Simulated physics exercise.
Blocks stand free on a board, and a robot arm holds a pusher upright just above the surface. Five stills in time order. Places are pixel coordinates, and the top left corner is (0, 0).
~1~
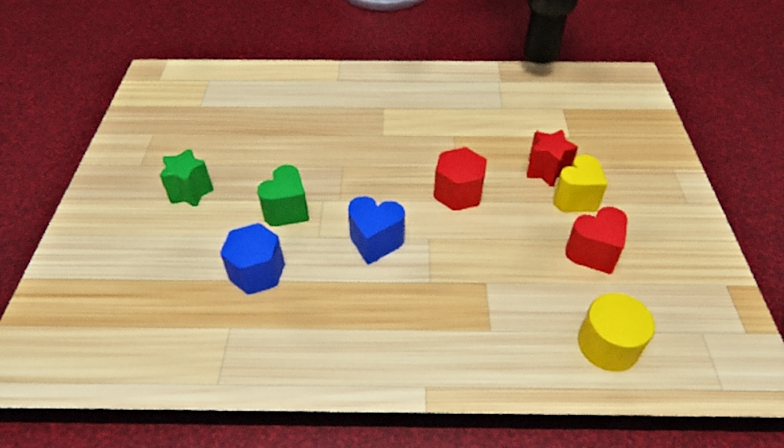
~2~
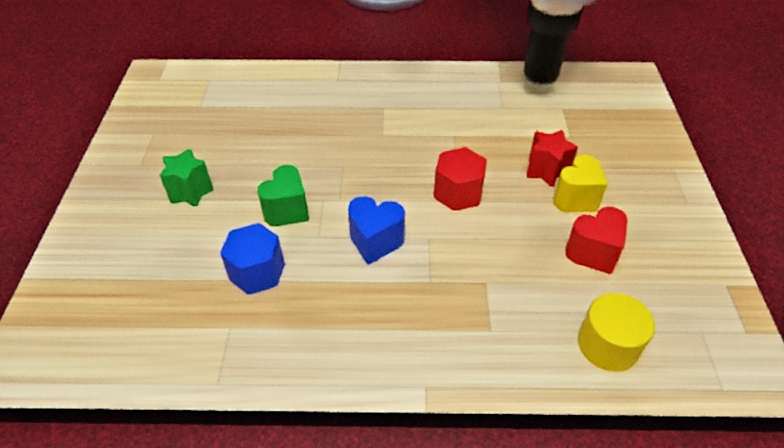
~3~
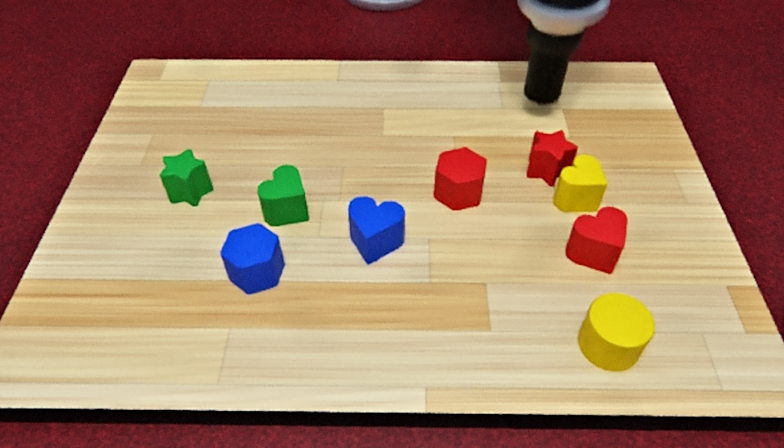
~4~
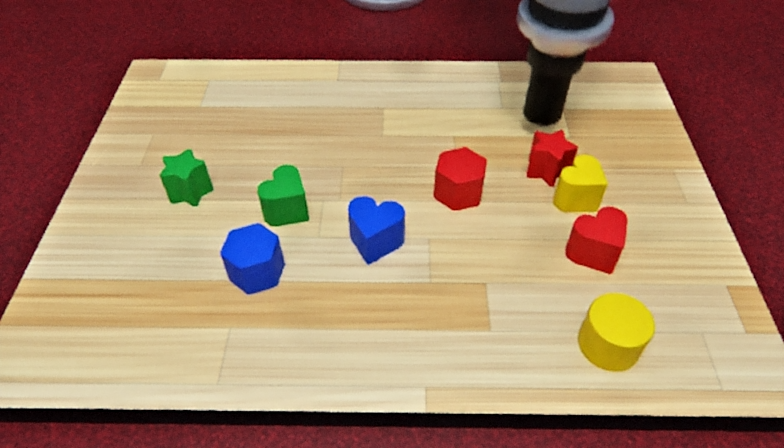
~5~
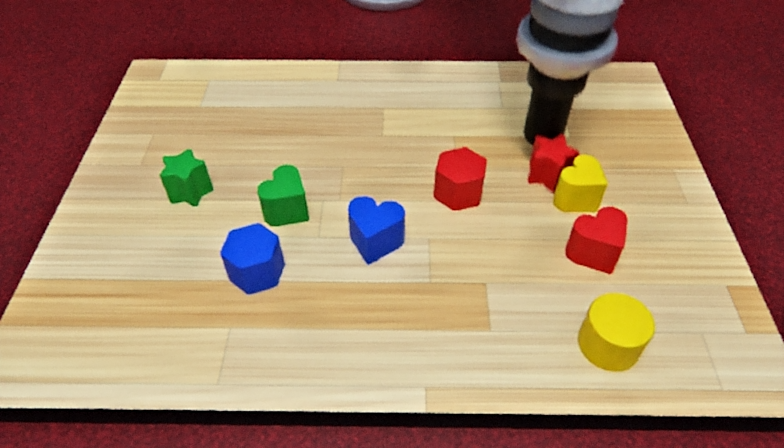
A black-tipped robot arm reaches down from the top right over a pale wooden board on dark red cloth, seen from above at a slant by a still camera. Green and blue blocks sit left and centre, with red and yellow ones to the right. The arm's tip moves steadily toward the viewer and nudges the red star slightly, while the other blocks stay still.
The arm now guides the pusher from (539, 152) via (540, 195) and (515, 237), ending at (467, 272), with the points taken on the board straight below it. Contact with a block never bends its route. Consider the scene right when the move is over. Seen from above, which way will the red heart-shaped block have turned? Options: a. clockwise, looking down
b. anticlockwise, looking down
The one that fits is a, clockwise, looking down.
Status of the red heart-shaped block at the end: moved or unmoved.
By the time the path is finished, it has moved at least a centimetre.
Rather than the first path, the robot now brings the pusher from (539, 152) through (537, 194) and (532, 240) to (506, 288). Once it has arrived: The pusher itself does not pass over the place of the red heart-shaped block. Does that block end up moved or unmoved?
If the pusher follows that path, the red heart-shaped block ends up shifted.
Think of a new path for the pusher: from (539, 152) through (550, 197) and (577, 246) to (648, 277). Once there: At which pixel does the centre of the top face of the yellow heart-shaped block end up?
For the centre of its top, I'd go with (704, 237).
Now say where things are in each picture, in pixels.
In the first frame, pusher's lower end at (540, 56); red six-sided block at (462, 164); red star at (554, 143); yellow heart-shaped block at (585, 171); red heart-shaped block at (605, 225).
In the second frame, pusher at (541, 75); blocks still.
In the third frame, pusher at (541, 95); blocks still.
In the fourth frame, pusher at (542, 116); blocks still.
In the fifth frame, pusher at (543, 137); red six-sided block at (462, 164); red star at (555, 148); yellow heart-shaped block at (585, 171); red heart-shaped block at (605, 225).
On the path given first. One third of the way, pusher at (544, 180); red star at (575, 191), turned 25° anticlockwise; yellow heart-shaped block at (615, 202), turned 20° anticlockwise; red heart-shaped block at (614, 233), turned 25° clockwise.
Two thirds of the way, pusher at (518, 222); red star at (576, 210), turned 60° anticlockwise; yellow heart-shaped block at (618, 202), turned 25° anticlockwise; red heart-shaped block at (614, 235), turned 25° clockwise.
At the end, pusher at (469, 257); red six-sided block still; red star at (576, 210), turned 60° anticlockwise; yellow heart-shaped block at (618, 202), turned 25° anticlockwise; red heart-shaped block at (614, 235), turned 25° clockwise.
